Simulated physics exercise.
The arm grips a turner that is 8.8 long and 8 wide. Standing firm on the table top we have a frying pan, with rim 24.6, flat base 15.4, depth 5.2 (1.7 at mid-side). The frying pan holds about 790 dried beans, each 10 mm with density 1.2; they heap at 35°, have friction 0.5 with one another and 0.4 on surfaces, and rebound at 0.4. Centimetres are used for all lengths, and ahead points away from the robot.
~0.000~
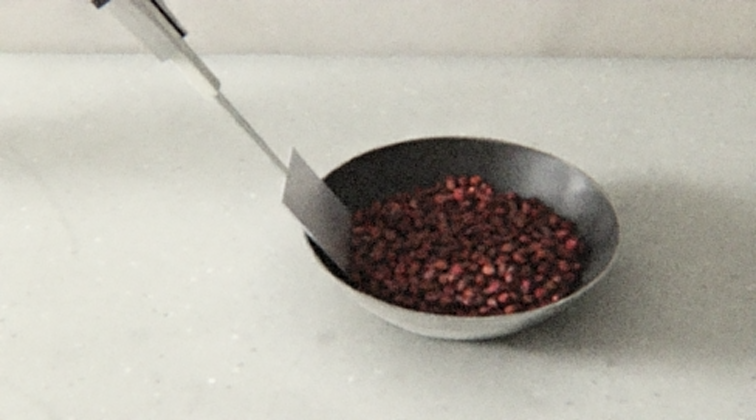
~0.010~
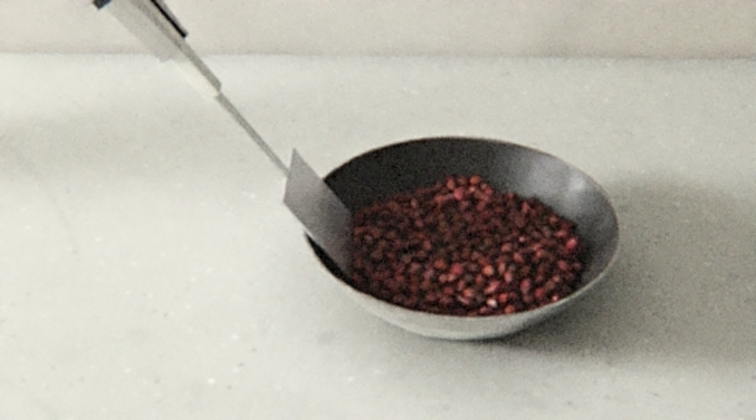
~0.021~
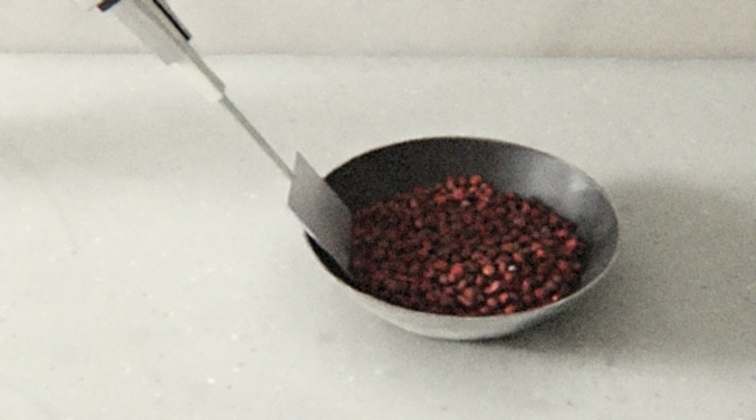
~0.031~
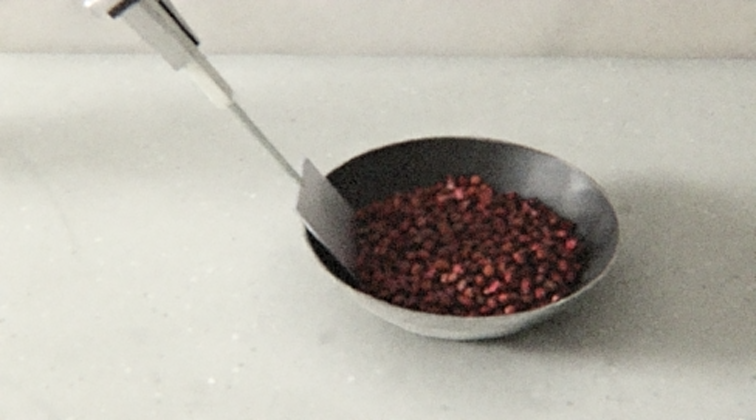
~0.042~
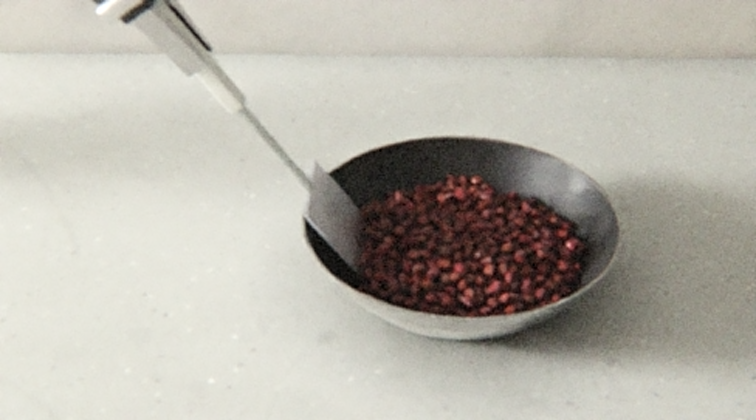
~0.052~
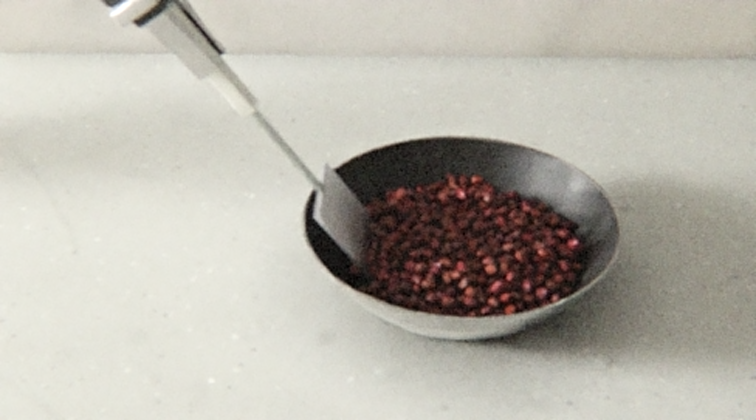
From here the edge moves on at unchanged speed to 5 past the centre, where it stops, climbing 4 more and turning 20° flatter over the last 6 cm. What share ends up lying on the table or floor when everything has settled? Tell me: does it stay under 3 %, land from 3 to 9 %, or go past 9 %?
It lands from 3 to 9 %.
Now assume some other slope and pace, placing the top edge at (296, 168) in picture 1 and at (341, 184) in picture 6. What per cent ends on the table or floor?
Near 15 in a hundred.
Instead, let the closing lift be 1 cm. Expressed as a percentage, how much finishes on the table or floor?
Roughly 0 per cent.
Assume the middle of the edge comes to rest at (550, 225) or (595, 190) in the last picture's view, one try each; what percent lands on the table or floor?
Roughly 15 and 35 per cent.
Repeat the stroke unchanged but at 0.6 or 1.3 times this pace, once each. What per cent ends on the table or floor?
Some 0 per cent, then some 15 per cent, on the table or floor.
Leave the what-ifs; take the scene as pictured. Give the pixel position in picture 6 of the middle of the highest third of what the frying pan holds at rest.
Somewhere near (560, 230) in the last picture.
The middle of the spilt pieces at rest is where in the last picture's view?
Centre of the spill: Approx. (698, 292).
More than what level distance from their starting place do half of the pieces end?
I'd guess close to 3 centimetres.
After 0.10 s, sloping 55°, highest piece 11 above the table; 789 in the frying pan, 1 on the blade or in flight.
After 0.14 s, sloping 47°, highest piece 17 above the table; 787 in the frying pan, 3 on the blade or in flight.
After 0.37 s, sloping 35°, highest piece 19 above the table; 750 in the frying pan, 33 on the table or floor, 7 on the blade or in flight.
After 1.42 s, sloping 35°, highest piece 7 above the table; 749 in the frying pan, 41 on the table or floor.
At rest, 749 in the frying pan, 41 on the table or floor. That is 5 % on the table or floor.
